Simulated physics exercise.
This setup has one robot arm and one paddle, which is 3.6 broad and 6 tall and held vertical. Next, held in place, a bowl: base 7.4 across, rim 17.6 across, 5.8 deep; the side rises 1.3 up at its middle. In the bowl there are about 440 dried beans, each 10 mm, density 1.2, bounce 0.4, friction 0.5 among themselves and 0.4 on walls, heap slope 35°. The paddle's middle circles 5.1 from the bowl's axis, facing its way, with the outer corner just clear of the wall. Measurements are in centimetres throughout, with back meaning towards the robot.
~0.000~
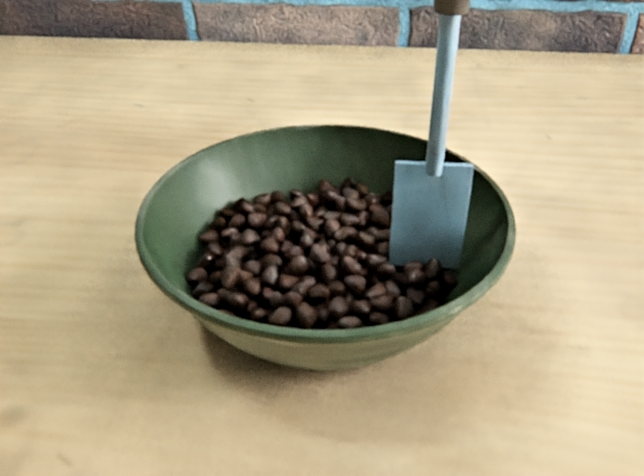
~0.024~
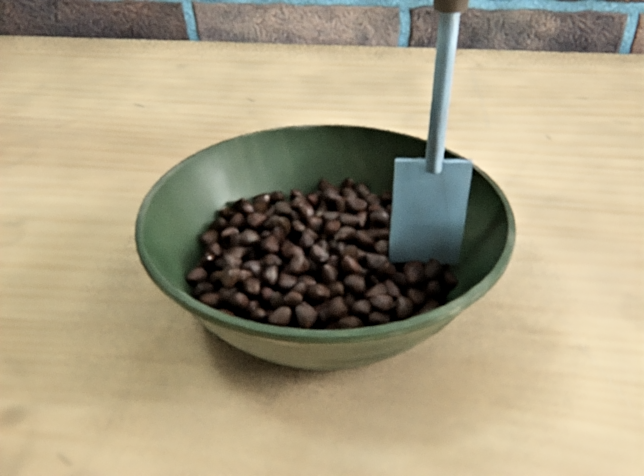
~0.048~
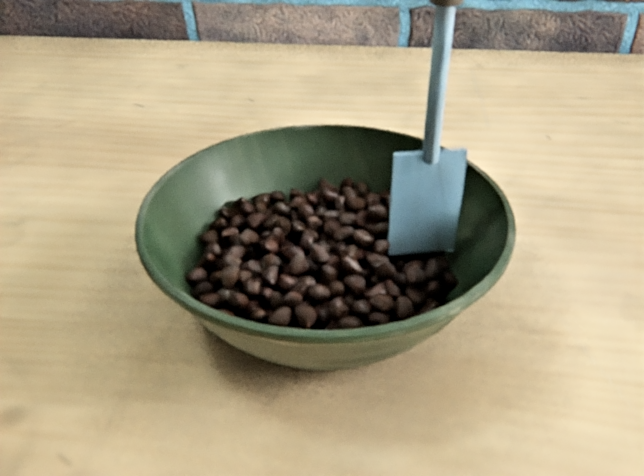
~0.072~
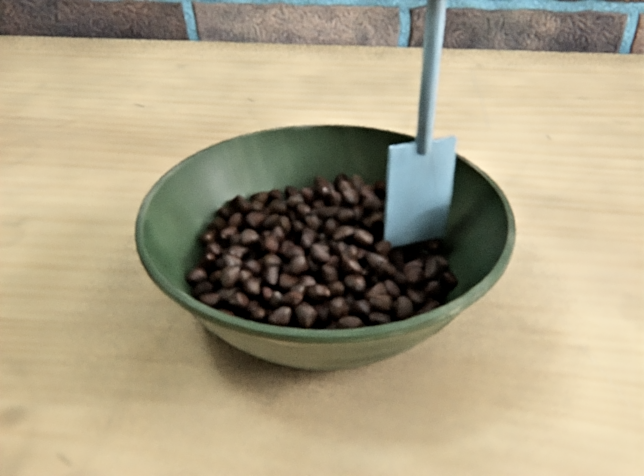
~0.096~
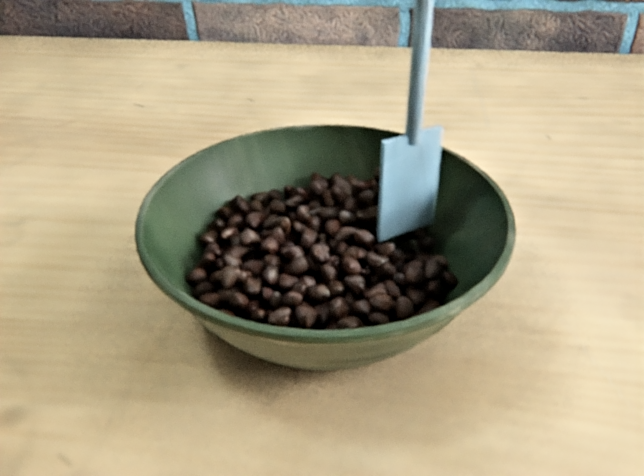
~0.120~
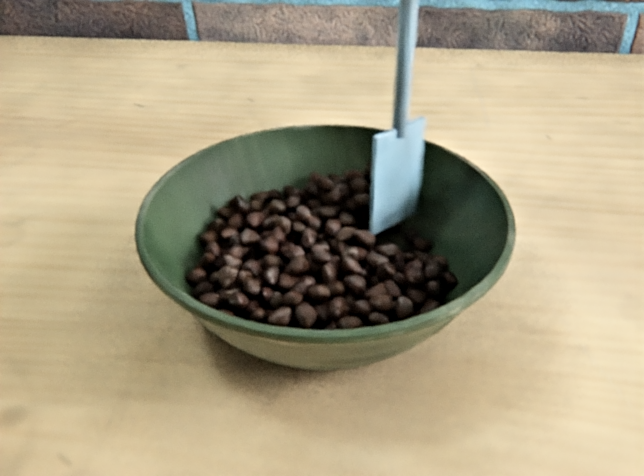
A pale blue paddle moves through dark beans along the right side toward the back of a green bowl.
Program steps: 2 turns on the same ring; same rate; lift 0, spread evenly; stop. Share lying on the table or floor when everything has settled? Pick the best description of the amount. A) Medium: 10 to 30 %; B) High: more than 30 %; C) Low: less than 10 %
Medium: 10 to 30 %.
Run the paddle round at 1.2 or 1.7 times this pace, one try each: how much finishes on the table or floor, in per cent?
Estimates in order: Some 25 % and some 35 %.
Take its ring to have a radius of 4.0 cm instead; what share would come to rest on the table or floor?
Around 15 in a hundred, in that case.
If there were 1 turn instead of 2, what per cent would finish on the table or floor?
It would be around 10 per cent.
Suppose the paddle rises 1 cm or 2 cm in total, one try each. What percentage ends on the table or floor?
Close to 10 and 5 percent, in that order.
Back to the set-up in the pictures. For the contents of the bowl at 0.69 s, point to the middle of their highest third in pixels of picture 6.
Centre estimate: Approx. (428, 262) px.
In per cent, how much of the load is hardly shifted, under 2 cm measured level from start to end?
Result: Close to 20 per cent of the load.
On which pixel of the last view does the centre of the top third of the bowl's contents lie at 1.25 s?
Around (256, 294).
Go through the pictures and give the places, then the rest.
Paddle neck at (438, 134), 0° round; upper third of the load around (317, 251), from x 200 to 450, top at y 185; 440 in the bowl, in the first picture.
Paddle neck at (437, 131), 3° round; upper third of the load around (317, 250), from x 200 to 450, top at y 185, in the second picture.
Paddle neck at (434, 123), 13° round; upper third of the load around (319, 248), from x 200 to 450, top at y 185, in the third picture.
Paddle neck at (426, 114), 24° round; upper third of the load around (319, 240), from x 200 to 450, top at y 180, in the fourth picture.
Paddle neck at (415, 106), 36° round; upper third of the load around (318, 241), from x 200 to 450, top at y 175, in the fifth picture.
Paddle neck at (402, 99), 47° round; upper third of the load around (319, 239), from x 200 to 450, top at y 170; 440 in the bowl, in the sixth picture.
After 0.69 s, 312° round, highest piece 8 above the table; 409 in the bowl, 28 on the table or floor, 3 in flight or on the tool.
After 1.25 s, 218° round, highest piece 7 above the table; 362 in the bowl, 73 on the table or floor, 5 in flight or on the tool.
After 1.74 s, 0° round, highest piece 7 above the table; 347 in the bowl, 92 on the table or floor, 1 in flight or on the tool.
After 2.44 s, 0° round, highest piece 7 above the table; 347 in the bowl, 93 on the table or floor.
At rest, 347 in the bowl, 93 on the table or floor. That is 21 % on the table or floor.
